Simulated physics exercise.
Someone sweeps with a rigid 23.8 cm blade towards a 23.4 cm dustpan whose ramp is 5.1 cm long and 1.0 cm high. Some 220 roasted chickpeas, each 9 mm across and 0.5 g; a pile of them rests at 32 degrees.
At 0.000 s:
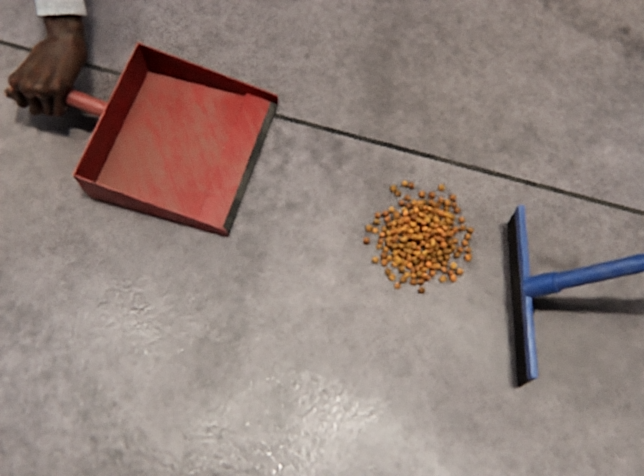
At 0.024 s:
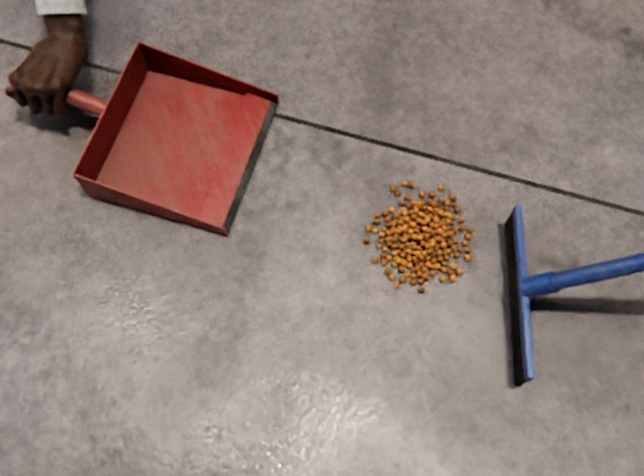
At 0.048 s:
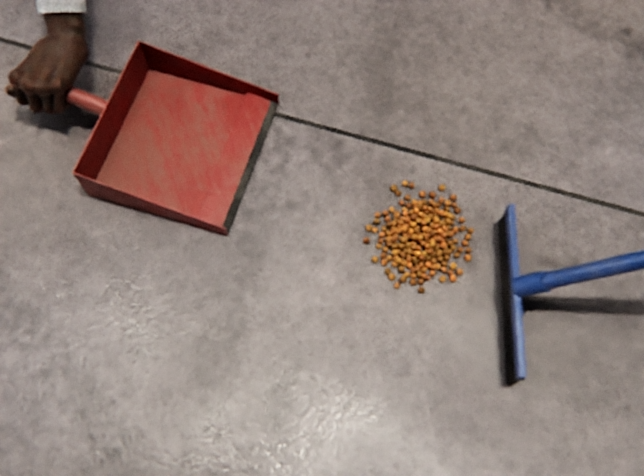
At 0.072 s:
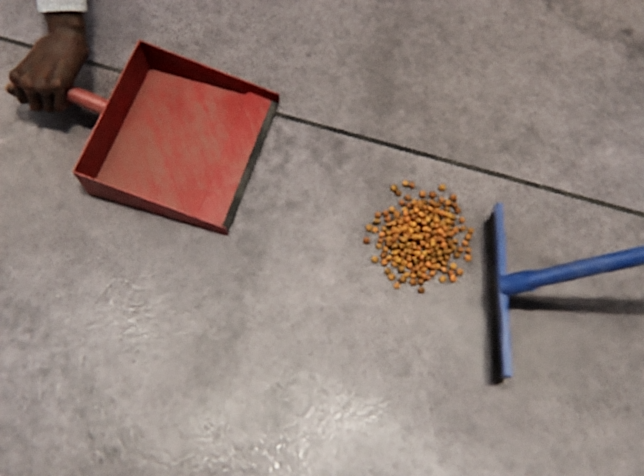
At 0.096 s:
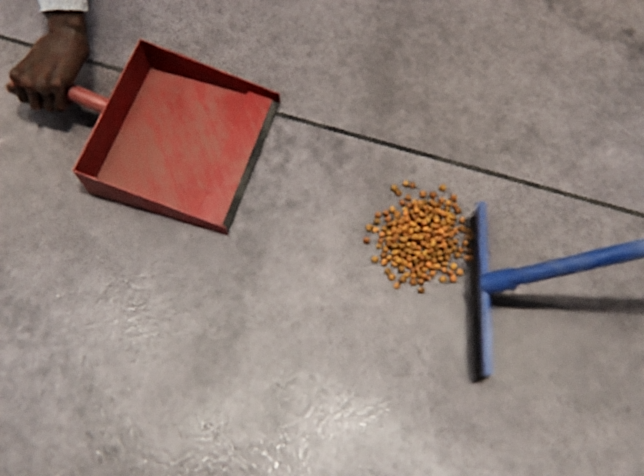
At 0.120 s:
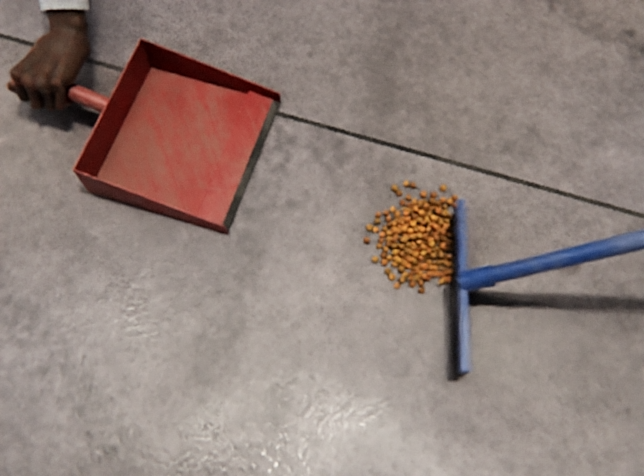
A hand holds a red dustpan while a blue blade slides left into roasted chickpeas.
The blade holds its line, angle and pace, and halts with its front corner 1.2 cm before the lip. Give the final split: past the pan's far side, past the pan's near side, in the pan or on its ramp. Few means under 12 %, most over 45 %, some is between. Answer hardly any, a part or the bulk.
Far side hardly any, near side a part, pan a part.
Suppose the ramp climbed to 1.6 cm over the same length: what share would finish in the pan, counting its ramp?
In that case some 20 per cent.
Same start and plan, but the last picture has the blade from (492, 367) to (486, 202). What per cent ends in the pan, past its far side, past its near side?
Pan 30, far 0, near 25.
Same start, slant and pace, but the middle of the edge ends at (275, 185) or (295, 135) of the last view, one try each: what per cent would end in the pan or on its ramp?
Some 40 and 30 per cent.
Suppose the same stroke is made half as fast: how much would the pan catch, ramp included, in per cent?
In that case some 20 per cent.
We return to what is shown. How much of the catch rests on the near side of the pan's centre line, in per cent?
Some 100 per cent.
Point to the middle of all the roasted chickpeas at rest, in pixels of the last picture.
At about (214, 213).
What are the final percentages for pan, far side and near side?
Far side 0; near side 40; pan 20.
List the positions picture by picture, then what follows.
Blade from (532, 376) to (519, 211), moved 0.0 cm, 0 of the pieces shifted so far; middle of the pieces at (421, 235); pan at (174, 146), in the first frame.
Blade from (529, 377) to (517, 211), moved 0.3 cm, 0 of the pieces shifted so far; middle of the pieces at (421, 235), in the second frame.
Blade from (520, 376) to (510, 210), moved 1.4 cm, 0 of the pieces shifted so far; middle of the pieces at (421, 235), in the third frame.
Blade from (506, 375) to (498, 209), moved 3.1 cm, 0 of the pieces shifted so far; middle of the pieces at (421, 235), in the fourth frame.
Blade from (487, 373) to (480, 207), moved 5.6 cm, 1 of the pieces shifted so far; middle of the pieces at (421, 235), in the fifth frame.
Blade from (464, 370) to (460, 205), moved 8.4 cm, 95 of the pieces shifted so far; middle of the pieces at (420, 235); pan at (175, 142). The blade's pace is about 1.21 m/s, heading 10 degrees towards the viewer's side, in the sixth frame.
After 0.25 s, middle of the blade 18 cm from the lip; 0 % over the lip, far side 0 %, near side 20 %.
After 0.34 s, middle of the blade 8 cm from the lip; 0 % over the lip, far side 0 %, near side 35 %.
Then, at 0.57 s, middle of the blade 4 cm from the lip; 20 % over the lip, far side 0 %, near side 40 %.
By 1.3 s all is still; far side 0 %, near side 40 %, pan 20 %, in front of the lip or behind the blade 35 %.
